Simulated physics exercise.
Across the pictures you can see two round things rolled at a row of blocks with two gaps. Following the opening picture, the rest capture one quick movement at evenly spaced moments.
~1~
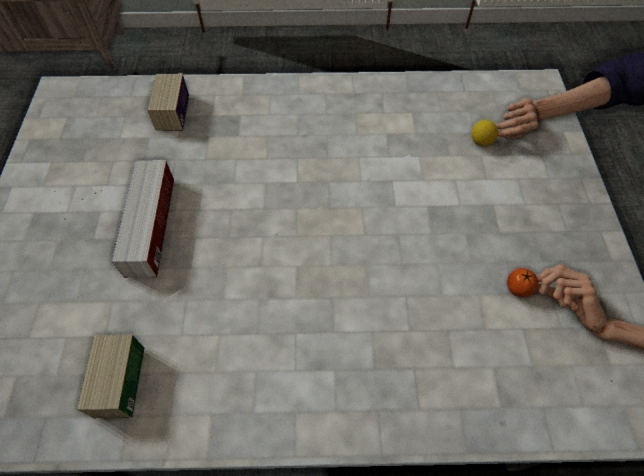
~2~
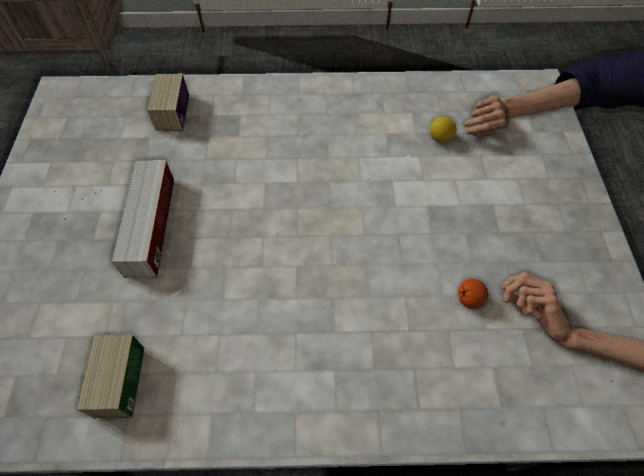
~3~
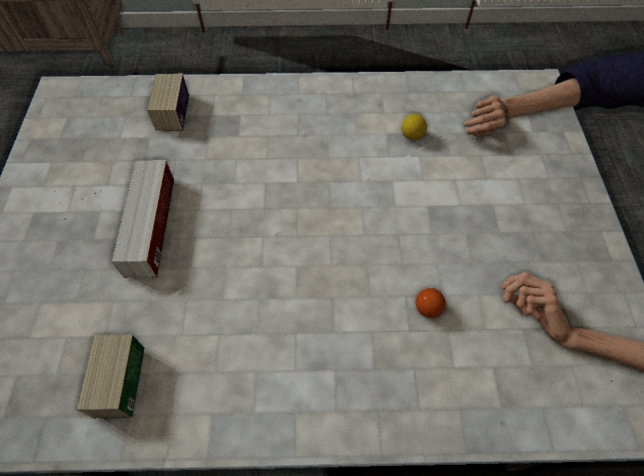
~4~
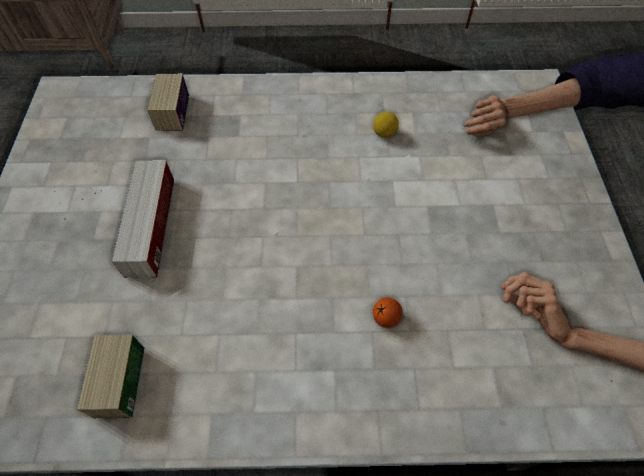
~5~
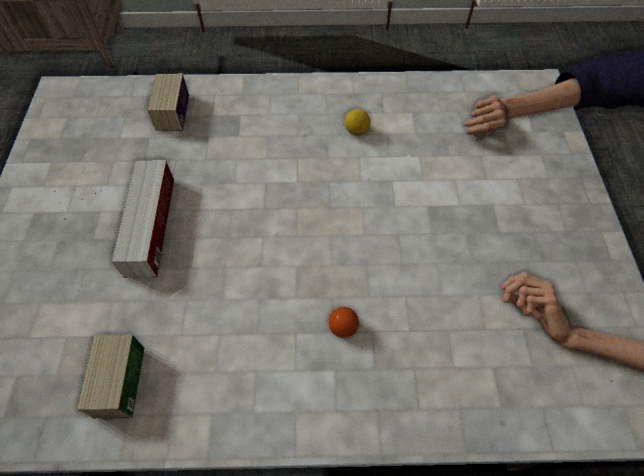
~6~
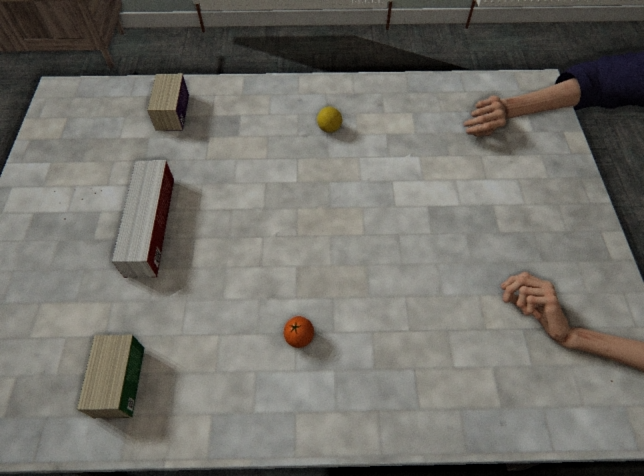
A pale stone-tiled tabletop in a dim room is seen from a high, fixed viewpoint. Three book-like blocks, purple-, red- and green-sided from back to front, stand at the left with gaps between them, while two hands reach in from the right behind a yellow fruit and an orange one. The hands release both, and they roll steadily leftward, the orange one drifting nearer the viewer.
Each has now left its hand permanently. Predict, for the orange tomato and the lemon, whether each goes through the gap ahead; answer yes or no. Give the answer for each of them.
Orange tomato - no; lemon - no.
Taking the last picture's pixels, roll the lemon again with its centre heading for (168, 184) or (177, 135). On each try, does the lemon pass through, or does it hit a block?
Taking the targets in order, it runs into a block and then goes between the blocks.
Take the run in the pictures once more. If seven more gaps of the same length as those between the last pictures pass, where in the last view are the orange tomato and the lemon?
Orange tomato: (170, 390); lemon: (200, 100).
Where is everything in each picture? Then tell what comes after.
Orange tomato (522, 283) under the hand; lemon (484, 134) under the hand; green book (113, 377), in the first picture.
Orange tomato (473, 294); lemon (443, 130), in the second picture.
Orange tomato (431, 303); lemon (414, 127), in the third picture.
Orange tomato (387, 313); lemon (386, 125), in the fourth picture.
Orange tomato (344, 322); lemon (357, 122), in the fifth picture.
Orange tomato (299, 332); lemon (330, 120); purple book (169, 102), in the sixth picture.
Then, 0.50 s later than the last frame, orange tomato coming back near (169, 404); lemon moving sideways near (200, 101).
When it is over, the orange tomato hits a block; the lemon hits a block.
